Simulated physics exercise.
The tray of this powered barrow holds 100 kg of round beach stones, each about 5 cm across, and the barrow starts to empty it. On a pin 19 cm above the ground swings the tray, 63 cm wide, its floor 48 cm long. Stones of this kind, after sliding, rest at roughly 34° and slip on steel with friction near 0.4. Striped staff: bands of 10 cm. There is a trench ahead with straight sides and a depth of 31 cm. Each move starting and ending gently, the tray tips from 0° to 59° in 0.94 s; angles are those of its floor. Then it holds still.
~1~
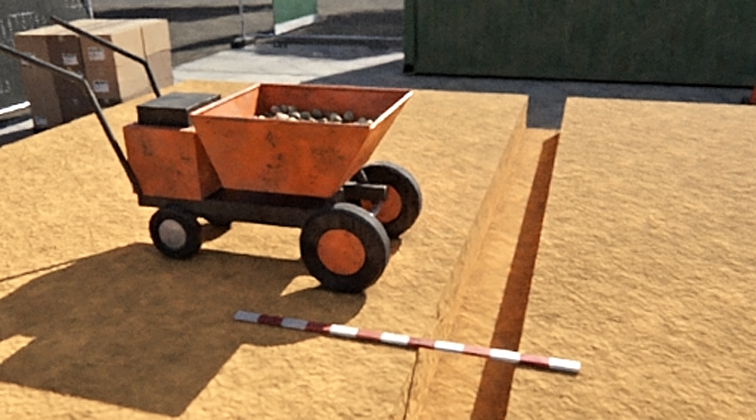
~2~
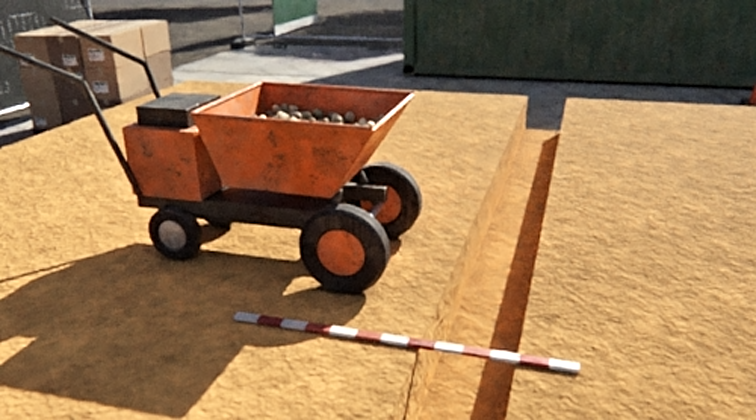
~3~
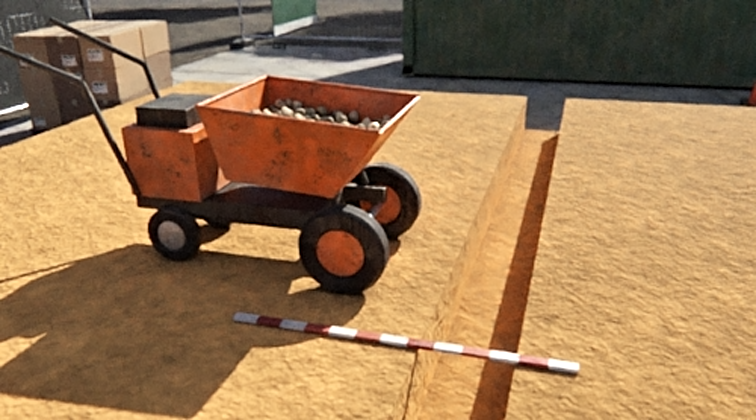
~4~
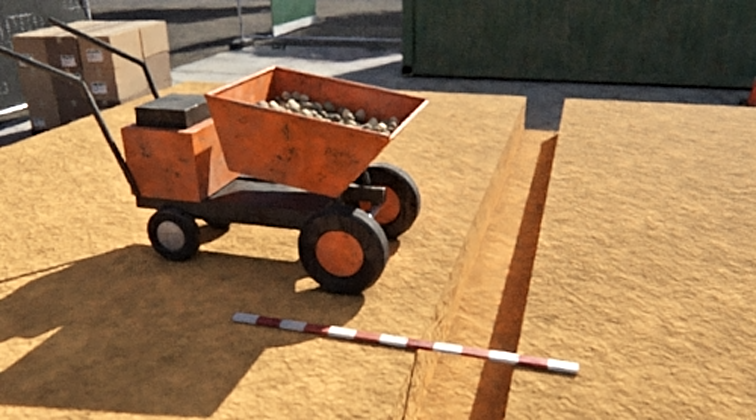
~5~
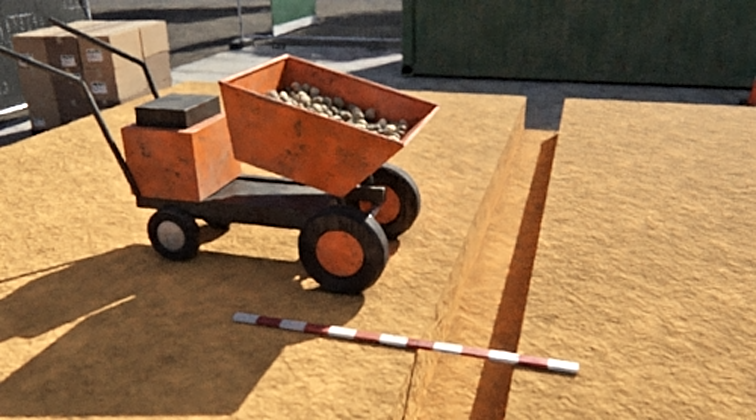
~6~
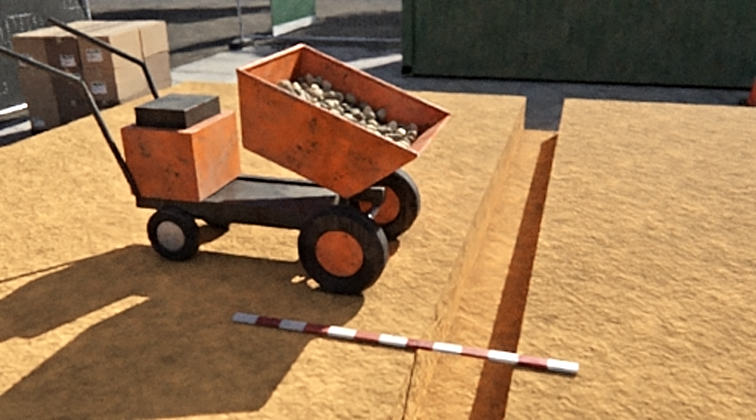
The clip shows an orange wheeled barrow loaded with round stones, standing on sandy ground beside a narrow trench and a red-and-white striped staff, as its tray gradually tilts toward the right while the wheels stay in place.
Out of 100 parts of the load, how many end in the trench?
Some 35 out of 100.
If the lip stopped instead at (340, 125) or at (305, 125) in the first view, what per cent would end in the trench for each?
From the first spot near 55, from the second near 45 per cent.
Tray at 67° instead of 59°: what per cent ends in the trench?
It comes out at about 60 percent.
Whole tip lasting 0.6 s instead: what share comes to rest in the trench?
Near 30 per cent.
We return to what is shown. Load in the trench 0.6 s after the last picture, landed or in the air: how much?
By then, around 5 percent.
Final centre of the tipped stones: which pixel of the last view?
Middle at around (516, 330), I'd say.
Then, 0.3 s after the last picture the floor is at 49°, 100 % in the tray; the foremost stones are at (438, 186).
Then, 0.6 s after the last picture the floor is at 59°, 94 % in the tray, 6 % in the trench; the foremost stones are at (525, 240).
Then, 1.0 s after the last picture the floor is at 59°, 63 % in the tray, 17 % in the trench, 20 % past the trench; the foremost stones are at (625, 289).
Then, 2.9 s after the last picture the floor is at 59°, 41 % in the tray, 35 % in the trench, 23 % past the trench; the foremost stones are at (749, 292).
